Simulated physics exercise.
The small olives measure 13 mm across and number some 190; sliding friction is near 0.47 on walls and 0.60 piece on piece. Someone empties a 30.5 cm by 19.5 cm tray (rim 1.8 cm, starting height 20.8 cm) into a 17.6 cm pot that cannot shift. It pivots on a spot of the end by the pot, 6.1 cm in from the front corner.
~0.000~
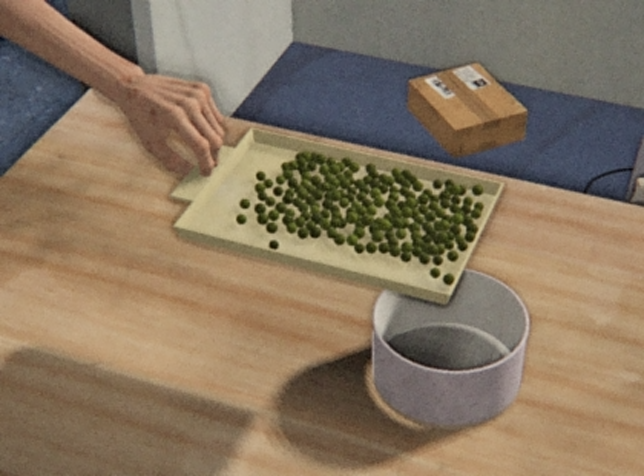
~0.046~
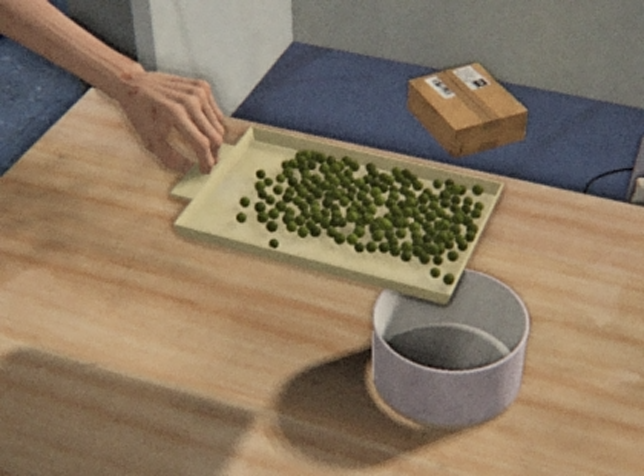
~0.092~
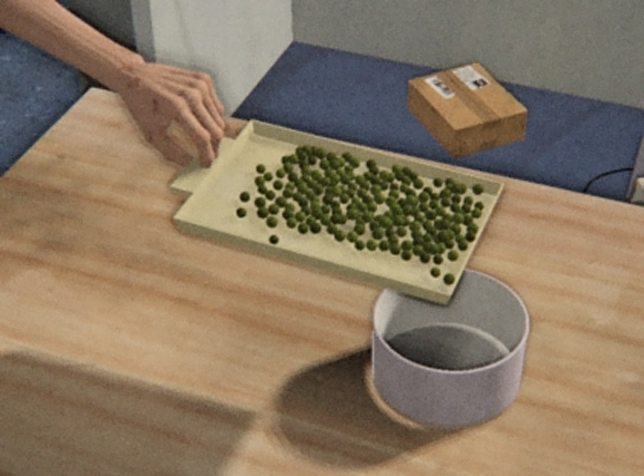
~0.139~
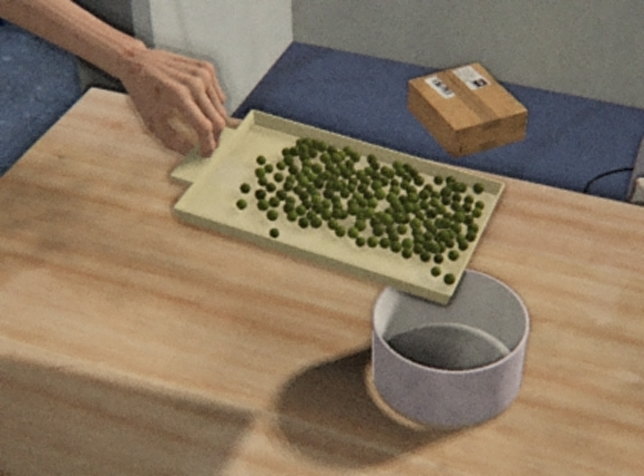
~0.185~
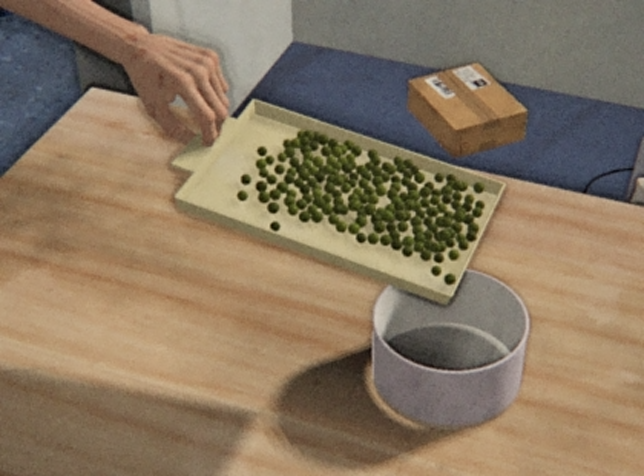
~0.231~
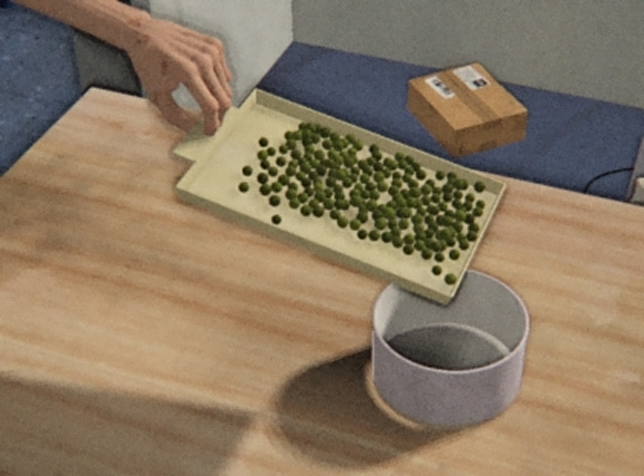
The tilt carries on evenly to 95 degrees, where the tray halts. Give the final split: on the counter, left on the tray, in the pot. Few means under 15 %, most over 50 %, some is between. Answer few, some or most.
Counter most, tray few, pot some.
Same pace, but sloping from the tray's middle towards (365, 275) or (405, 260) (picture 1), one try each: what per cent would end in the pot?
About 5 and 5 per cent.
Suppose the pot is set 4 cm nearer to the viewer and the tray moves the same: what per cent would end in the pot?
It would be near 20 per cent.
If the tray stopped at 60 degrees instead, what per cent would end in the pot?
It would be near 5 per cent.
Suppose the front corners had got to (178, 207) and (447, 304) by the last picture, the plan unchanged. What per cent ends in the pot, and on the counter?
Pot 5, counter 95.
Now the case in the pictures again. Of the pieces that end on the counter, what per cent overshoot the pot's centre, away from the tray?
Some 100 per cent.
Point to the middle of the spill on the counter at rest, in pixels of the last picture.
Around (564, 404).
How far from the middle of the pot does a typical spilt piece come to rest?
Some 18 cm.
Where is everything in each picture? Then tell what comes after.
The first picture shows tray tilt 0 degrees, front corners at (179, 224) and (447, 291); middle of the pieces at (367, 204); pot at (450, 318).
The second picture shows tray tilt 1 degrees, front corners at (179, 222) and (447, 291); middle of the pieces at (367, 203).
The third picture shows tray tilt 2 degrees, front corners at (179, 216) and (447, 291); middle of the pieces at (367, 201).
The fourth picture shows tray tilt 5 degrees, front corners at (179, 206) and (448, 291), lowest corner right front; middle of the pieces at (368, 196).
The fifth picture shows tray tilt 8 degrees, front corners at (180, 196) and (449, 292), lowest corner right front; middle of the pieces at (369, 192).
The sixth picture shows tray tilt 11 degrees, front corners at (182, 186) and (450, 292), lowest corner right front; middle of the pieces at (370, 187); pot at (450, 318). The tray's pace is about 60 degrees a second.
Then, at 0.87 s, tilt 50 degrees; the tray holds 100 %, the pot 0 %.
After 1.30 s, tilt 77 degrees; the tray holds 95 %, the pot 5 %.
Then, at 1.80 s, tilt 95 degrees; the tray holds 15 %, the pot 10 %.
In the end, at 2.8 s, counter 75 %, tray 0 %, pot 25 %.
